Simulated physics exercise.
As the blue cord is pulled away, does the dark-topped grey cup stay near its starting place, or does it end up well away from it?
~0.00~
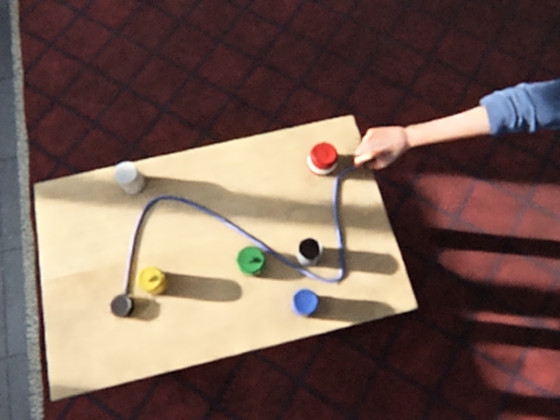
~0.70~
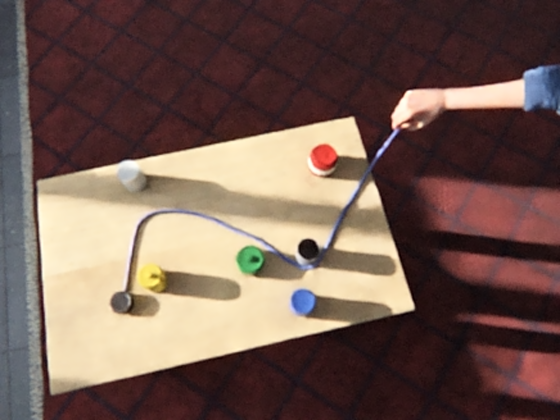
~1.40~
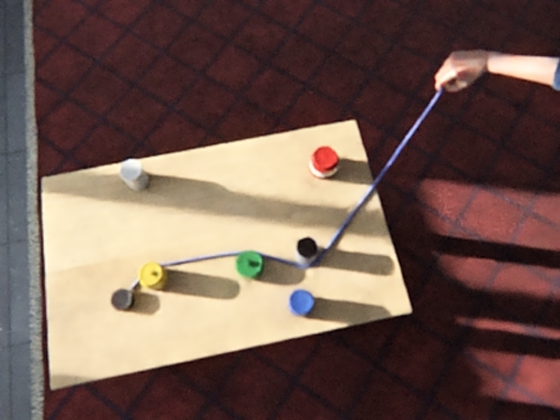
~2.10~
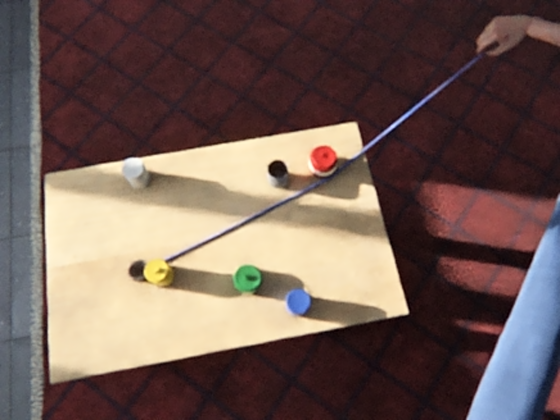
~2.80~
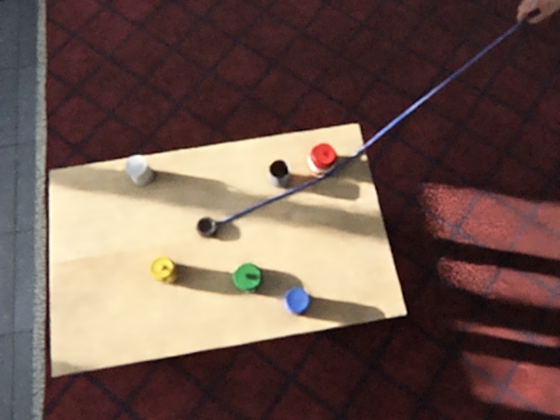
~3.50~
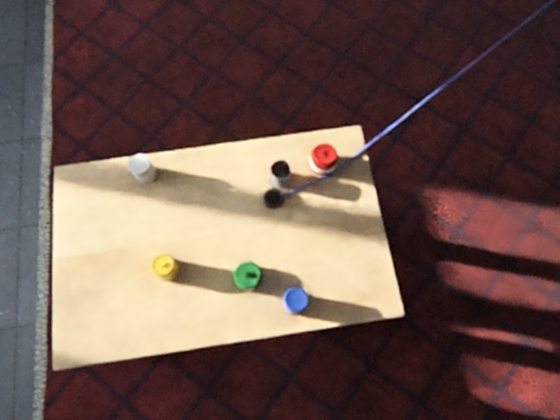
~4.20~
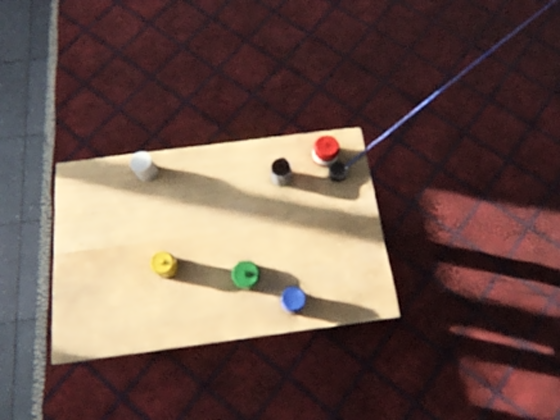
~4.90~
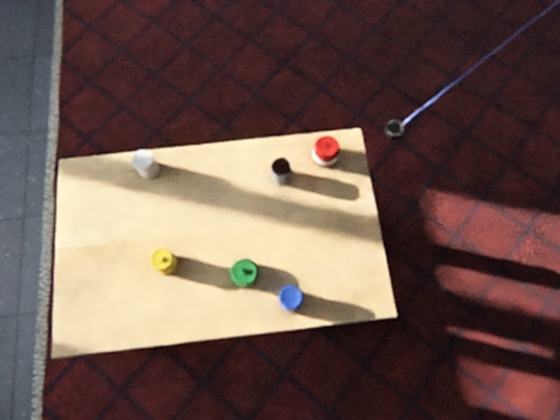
It ends up well away from its starting place, swept up the board near the red jar and still upright. The red jar shifts only a little, and the white tub hardly moves.
